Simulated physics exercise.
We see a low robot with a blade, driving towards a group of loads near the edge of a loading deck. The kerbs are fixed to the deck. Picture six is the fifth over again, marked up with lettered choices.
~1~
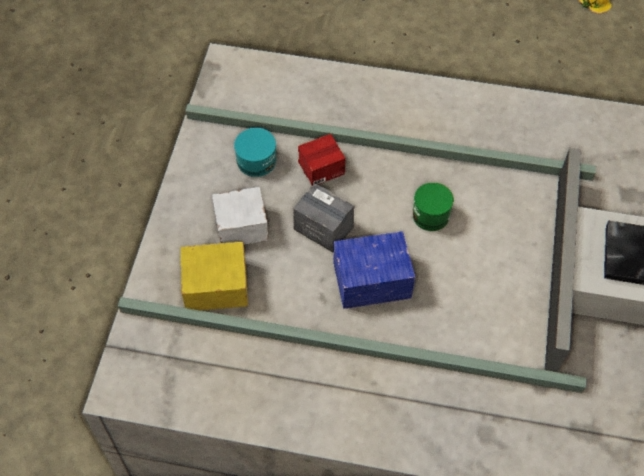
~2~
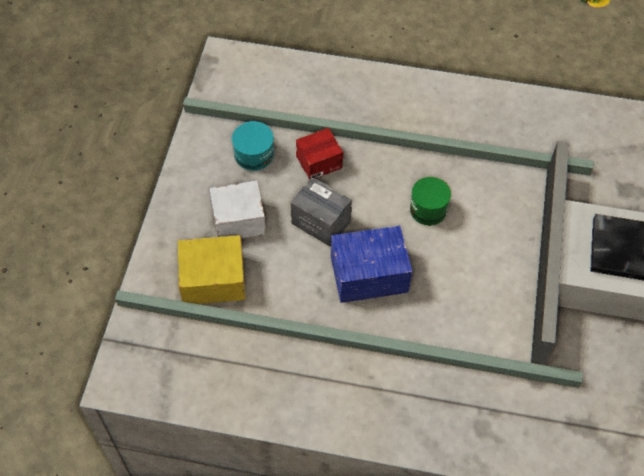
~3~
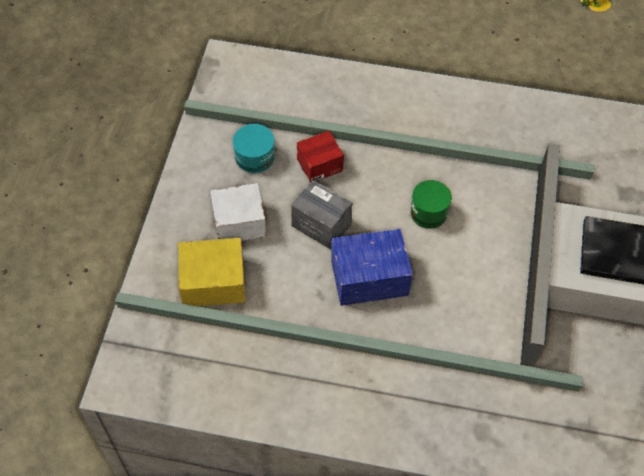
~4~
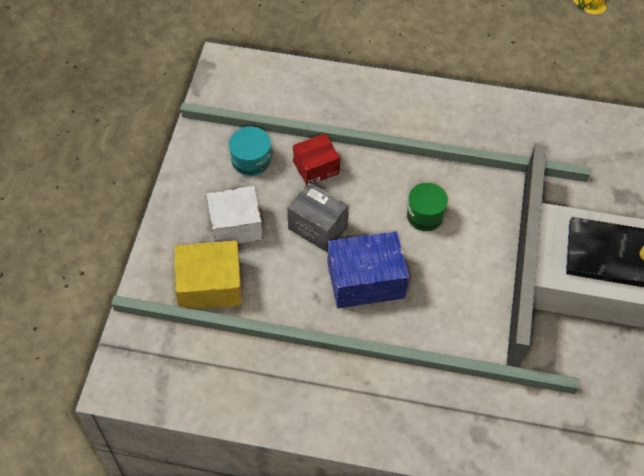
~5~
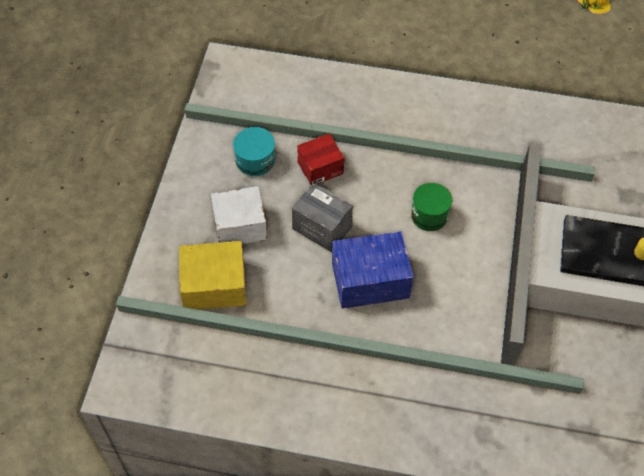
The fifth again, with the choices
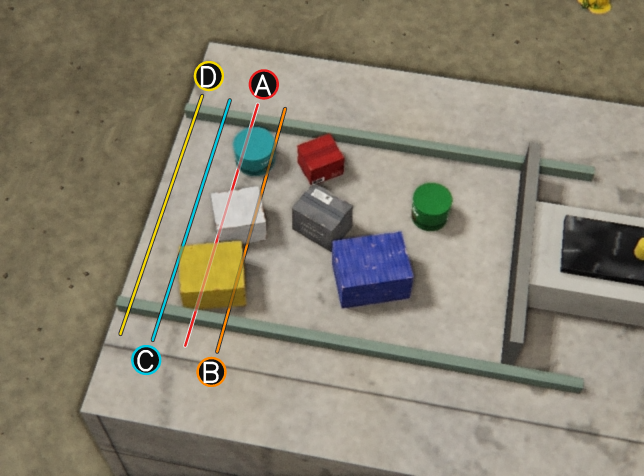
On a concrete deck between green rails, a low robot with a wide blade edging slowly left towards seven motionless coloured loads.
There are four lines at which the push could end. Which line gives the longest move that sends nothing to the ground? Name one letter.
Up to line B.
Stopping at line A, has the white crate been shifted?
Yes.
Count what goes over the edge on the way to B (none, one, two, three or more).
By then, none.
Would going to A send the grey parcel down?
By then, no.
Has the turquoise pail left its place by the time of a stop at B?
Yes.
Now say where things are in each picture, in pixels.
The first picture shows white crate (241, 217); grey parcel (324, 218); yellow crate (214, 277).
The second picture shows robot (632, 248); blue crate (370, 264).
The third picture shows robot (622, 250); turquoise pail (254, 149).
The fourth picture shows robot (607, 250); white crate (235, 216).
The fifth picture shows robot (602, 248); yellow crate (213, 276); blue crate (371, 270); green pail (431, 208).
On the copy, A at (224, 215); B at (254, 220); C at (194, 210); D at (165, 205).
On B. First, robot (501, 232); green pail (404, 204); yellow crate (213, 276).
Then, robot (403, 216); white crate (229, 212); blue crate (281, 252).
Finally, robot (328, 203); yellow crate (138, 266); white crate (178, 192); nothing has fallen.
By contrast, A drops the white crate and yellow crate; C drops the white crate, yellow crate and turquoise pail; D drops the white crate, grey parcel, yellow crate, blue crate, green pail, turquoise pail and red box.
